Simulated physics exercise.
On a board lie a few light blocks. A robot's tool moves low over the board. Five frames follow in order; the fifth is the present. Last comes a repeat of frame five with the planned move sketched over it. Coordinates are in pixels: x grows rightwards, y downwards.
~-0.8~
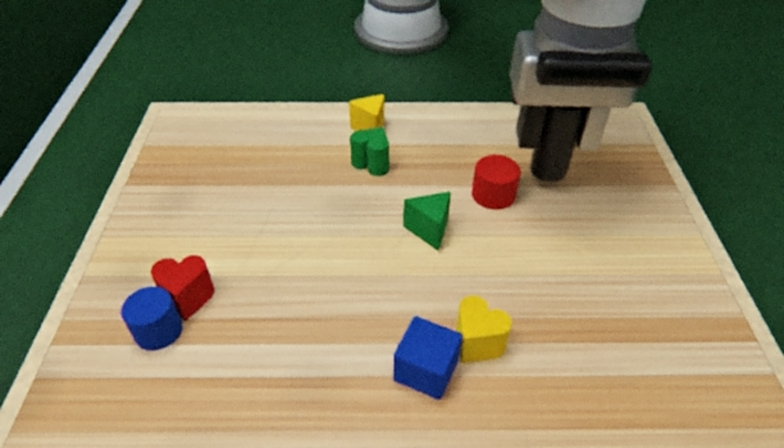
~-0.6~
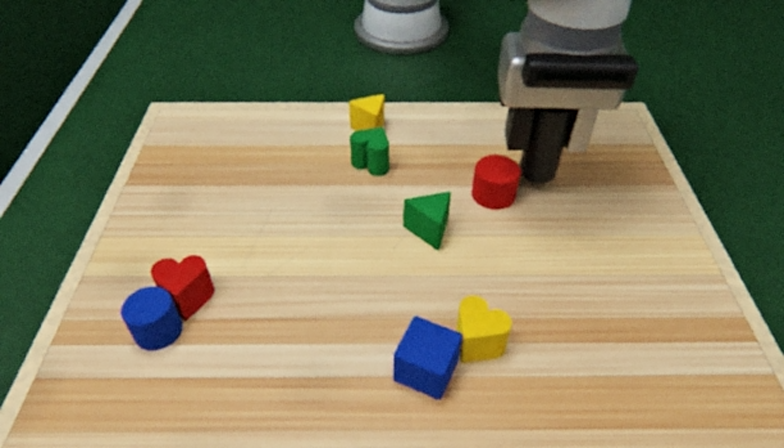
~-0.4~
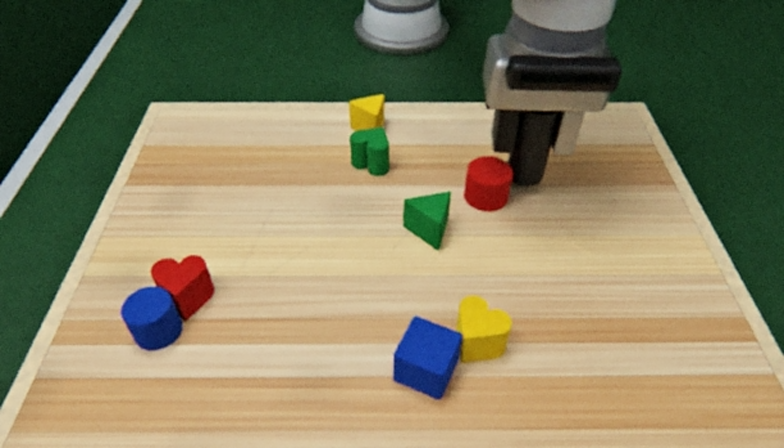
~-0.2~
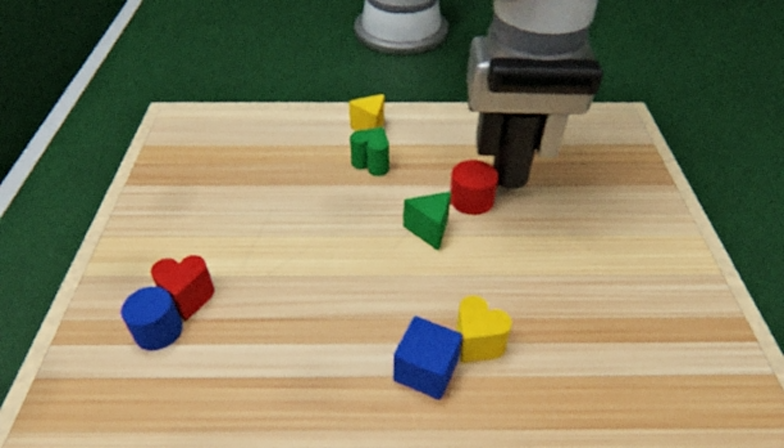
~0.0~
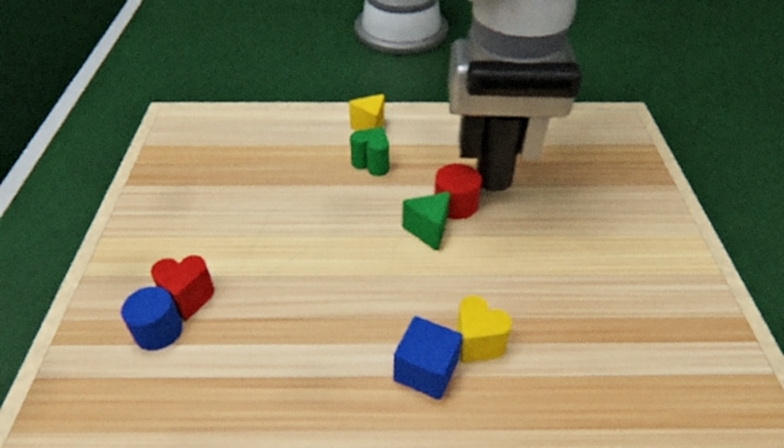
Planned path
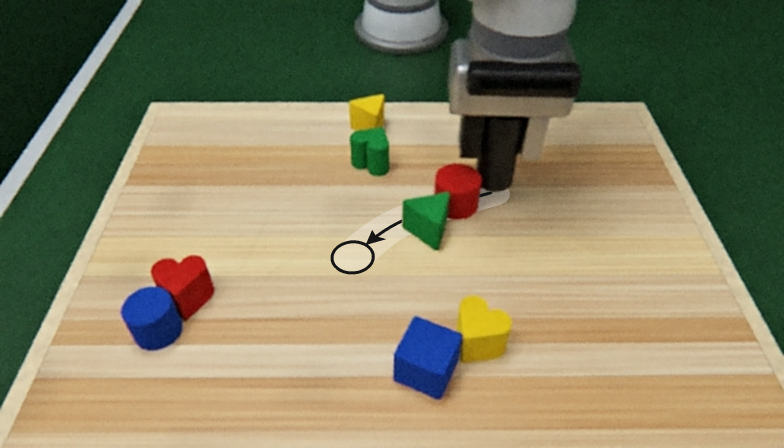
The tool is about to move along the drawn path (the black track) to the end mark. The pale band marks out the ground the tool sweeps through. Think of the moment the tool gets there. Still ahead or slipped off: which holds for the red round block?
It lies beside or behind the tool.
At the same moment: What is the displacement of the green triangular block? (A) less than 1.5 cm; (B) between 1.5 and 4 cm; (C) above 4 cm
My answer is option C.
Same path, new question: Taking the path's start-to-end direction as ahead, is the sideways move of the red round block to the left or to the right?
The shift goes right.
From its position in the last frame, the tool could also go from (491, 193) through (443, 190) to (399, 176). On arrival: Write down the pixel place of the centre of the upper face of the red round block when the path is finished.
The middle of the upper face of the red round block will lie at about (416, 184) in the picture.
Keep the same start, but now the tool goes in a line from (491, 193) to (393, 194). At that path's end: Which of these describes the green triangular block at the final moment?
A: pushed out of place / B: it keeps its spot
Choice A: Pushed out of place.
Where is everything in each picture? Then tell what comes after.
The first picture shows lower end of the tool (548, 170), tops of blocks, green heart (372, 137), green triangular block (432, 204), red round block (498, 168).
The second picture shows tool (537, 172), blocks as before.
The third picture shows tool (524, 174), red round block (490, 169).
The fourth picture shows tool (510, 177), red round block (475, 173).
The fifth picture shows tool (493, 180), green heart (372, 137), green triangular block (430, 204), red round block (459, 177).
The drawn path runs from (491, 193) over (417, 215) to (353, 257).
The first path, step by step. One third of the way, tool (443, 194); green triangular block (404, 220), turned 75° anticlockwise; red round block (404, 188).
Two thirds of the way, tool (393, 213); green triangular block (398, 224), turned 110° anticlockwise; red round block (348, 199).
At the end, tool (352, 244); green heart not moved; green triangular block (391, 239), turned 155° anticlockwise; red round block (323, 204).
